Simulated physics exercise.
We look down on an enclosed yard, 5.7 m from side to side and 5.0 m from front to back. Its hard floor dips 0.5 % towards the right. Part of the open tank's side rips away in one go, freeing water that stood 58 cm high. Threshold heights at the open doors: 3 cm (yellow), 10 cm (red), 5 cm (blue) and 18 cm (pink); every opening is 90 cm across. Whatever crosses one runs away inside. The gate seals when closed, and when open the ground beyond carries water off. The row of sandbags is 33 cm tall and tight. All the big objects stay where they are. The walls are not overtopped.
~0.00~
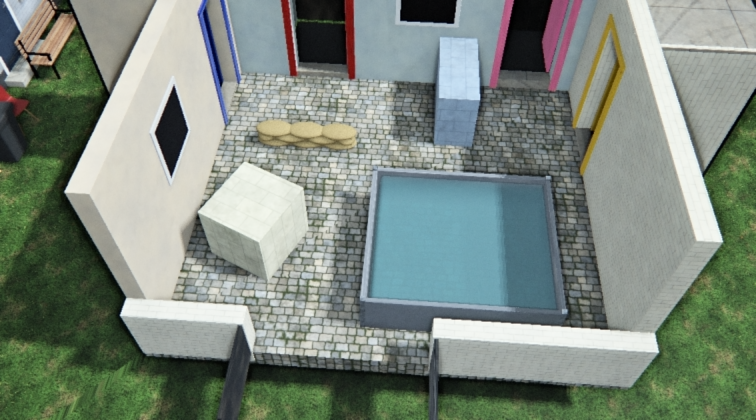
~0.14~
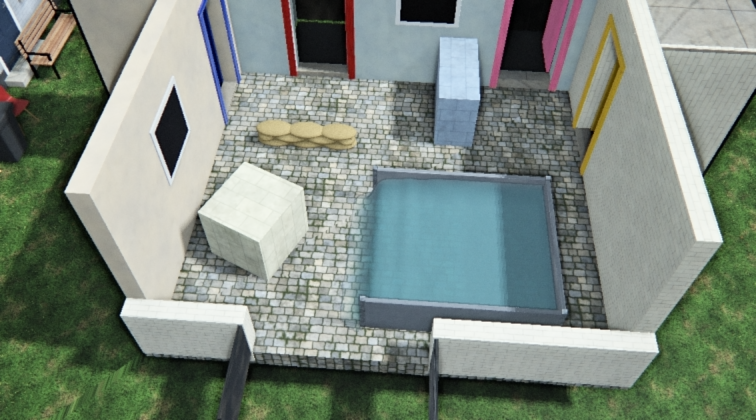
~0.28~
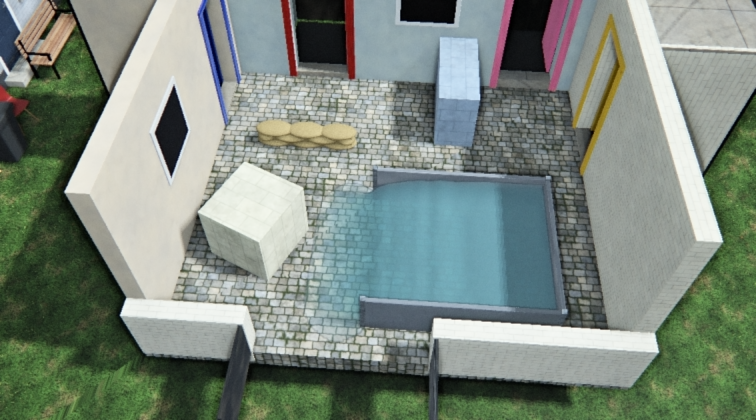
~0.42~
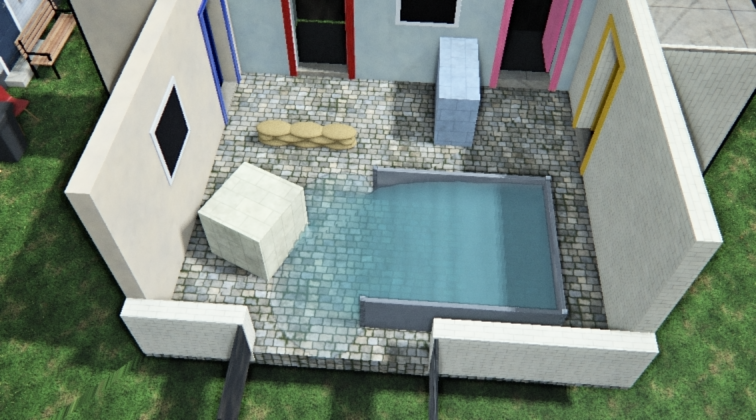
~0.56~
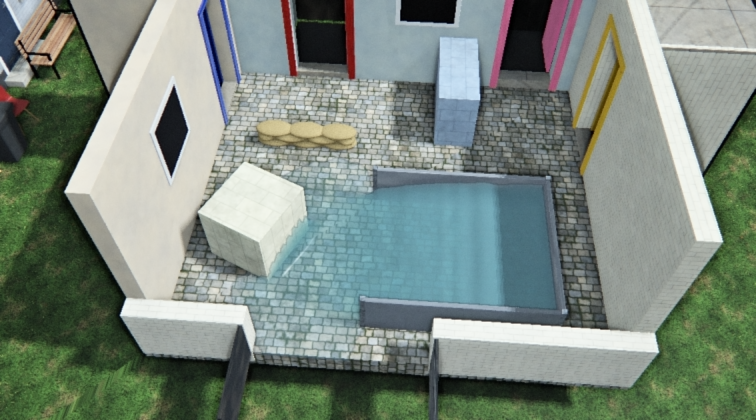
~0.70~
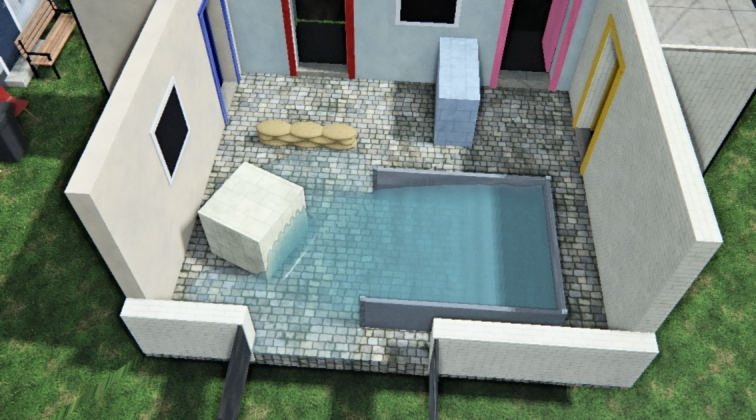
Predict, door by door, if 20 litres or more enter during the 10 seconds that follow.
The water let in: At the yellow door it exceeds the limit; at the red door it does not reach the limit; at the blue door it passes the limit; at the pink door it does not reach the limit.
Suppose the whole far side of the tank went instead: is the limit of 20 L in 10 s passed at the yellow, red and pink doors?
Against that limit: Yellow over, red past it, pink past it.
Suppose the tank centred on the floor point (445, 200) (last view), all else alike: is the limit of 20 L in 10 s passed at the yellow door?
Against that limit: Yellow below.
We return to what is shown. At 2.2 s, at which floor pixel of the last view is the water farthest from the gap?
Near (241, 77).
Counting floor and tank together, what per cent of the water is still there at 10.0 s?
About 62 per cent.
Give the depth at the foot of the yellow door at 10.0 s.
About 7.5 cm.
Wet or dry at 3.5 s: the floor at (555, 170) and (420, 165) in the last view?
In turn: Not reached, wet.
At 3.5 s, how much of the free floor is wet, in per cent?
Near 55 per cent is wet.
After 1.4 s water covers 30 % of the floor and is deepest (44 cm) near (164, 327); yellow door not reached, red door not reached, blue door not reached, pink door not reached.
After 2.2 s water covers 40 % of the floor and is deepest (38 cm) near (164, 327); yellow door not reached, red door not reached, blue door 9 cm at the sill, 1 L in, pink door not reached.
After 3.5 s water covers 55 % of the floor and is deepest (29 cm) near (297, 157); yellow door not reached, red door 12 cm at the sill, 0 L in, blue door 9 cm at the sill, 13 L in, pink door not reached.
After 6.0 s water covers 80 % of the floor and is deepest (18 cm) near (577, 183); yellow door 10 cm at the sill, 17 L in, red door 5 cm at the sill, 2 L in, blue door 7 cm at the sill, 28 L in, pink door 1 cm at the sill, 0 L in.
After 10.0 s water covers 95 % of the floor and is deepest (11 cm) near (308, 233); yellow door 7 cm at the sill, 82 L in, red door 5 cm at the sill, 2 L in, blue door 7 cm at the sill, 37 L in, pink door 6 cm at the sill, 0 L in.
